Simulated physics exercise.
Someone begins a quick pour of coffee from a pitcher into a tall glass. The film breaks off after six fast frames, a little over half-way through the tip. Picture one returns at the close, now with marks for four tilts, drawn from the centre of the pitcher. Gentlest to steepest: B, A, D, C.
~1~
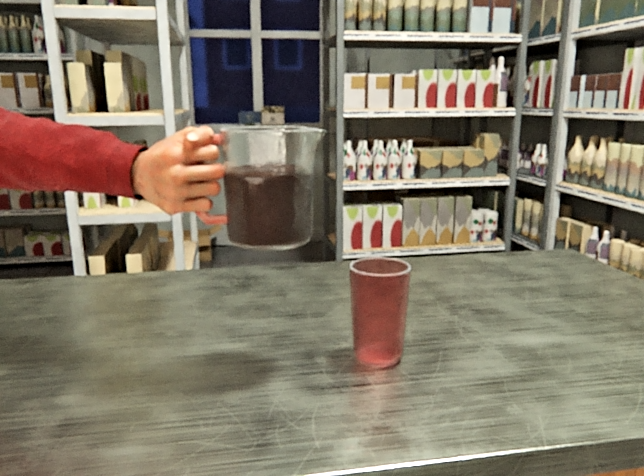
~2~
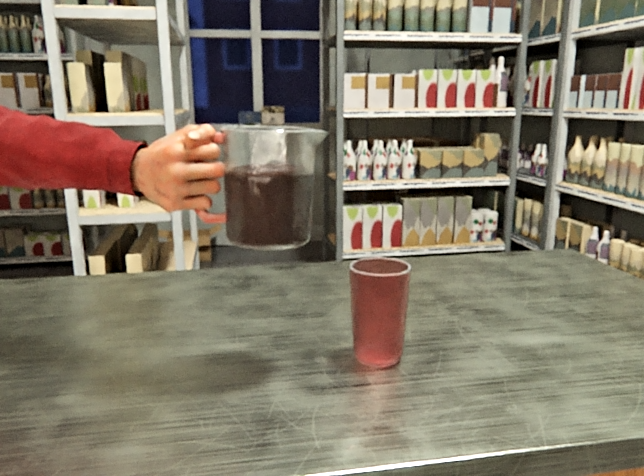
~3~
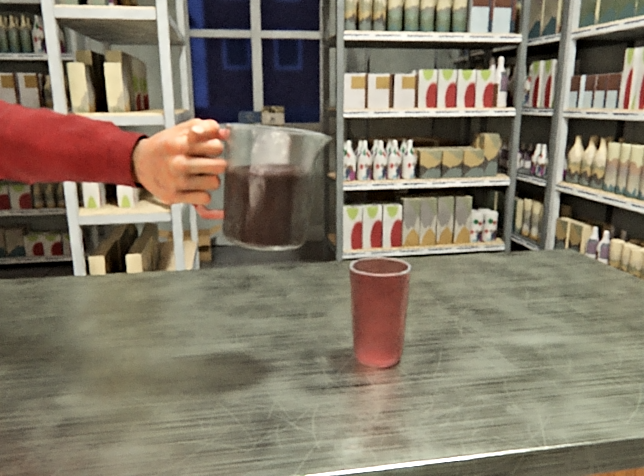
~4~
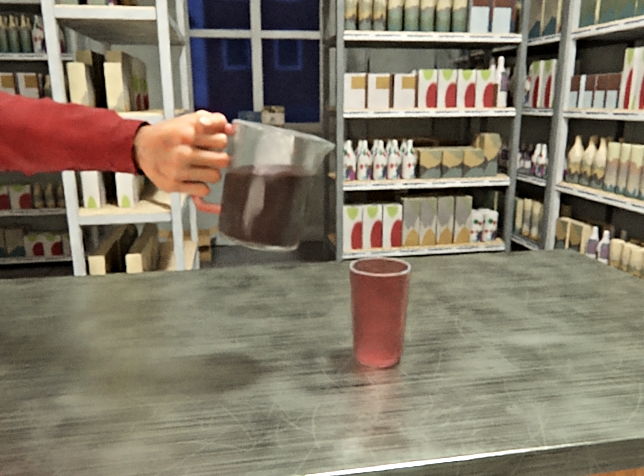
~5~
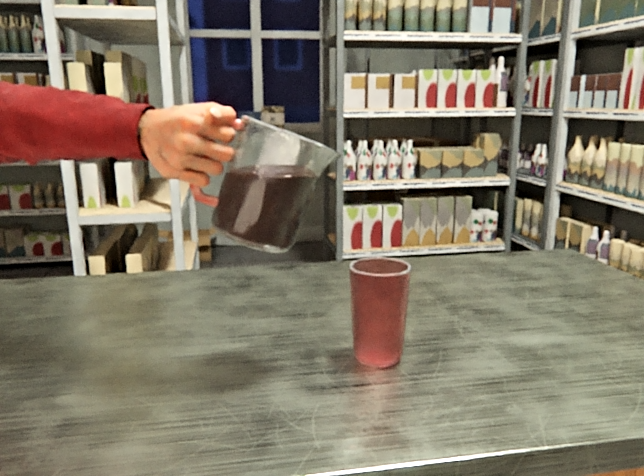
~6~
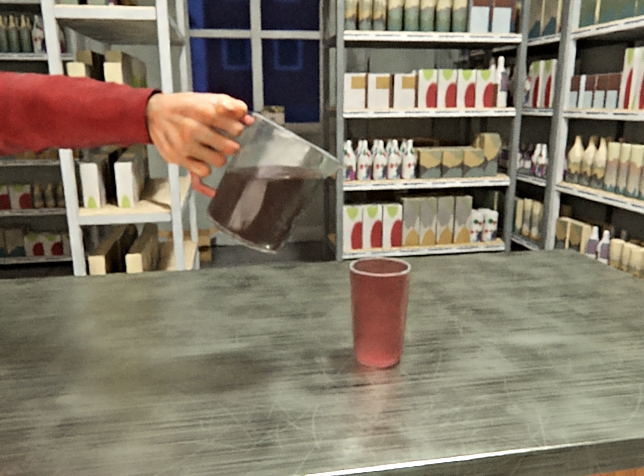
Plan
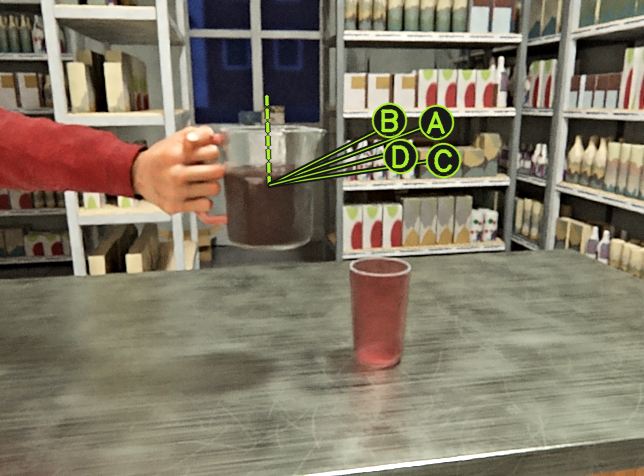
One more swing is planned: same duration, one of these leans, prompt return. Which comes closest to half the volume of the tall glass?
Mark B does it best.
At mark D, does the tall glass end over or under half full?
Over.
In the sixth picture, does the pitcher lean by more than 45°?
No.
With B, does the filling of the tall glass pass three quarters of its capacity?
No.
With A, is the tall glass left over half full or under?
Over.
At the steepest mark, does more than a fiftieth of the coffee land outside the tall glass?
Yes, it does.
On the marked copy, A at (420, 128); B at (375, 131); C at (426, 161); D at (382, 155).
For mark A, the tall glass ends with about 68 % of what it can hold.
For mark B, the tall glass ends with about 51 % of what it can hold.
For mark C, the tall glass ends with about 89 % of what it can hold; 12 % of the coffee is spilt.
For mark D, the tall glass ends with about 85 % of what it can hold; 3 % of the coffee is spilt.
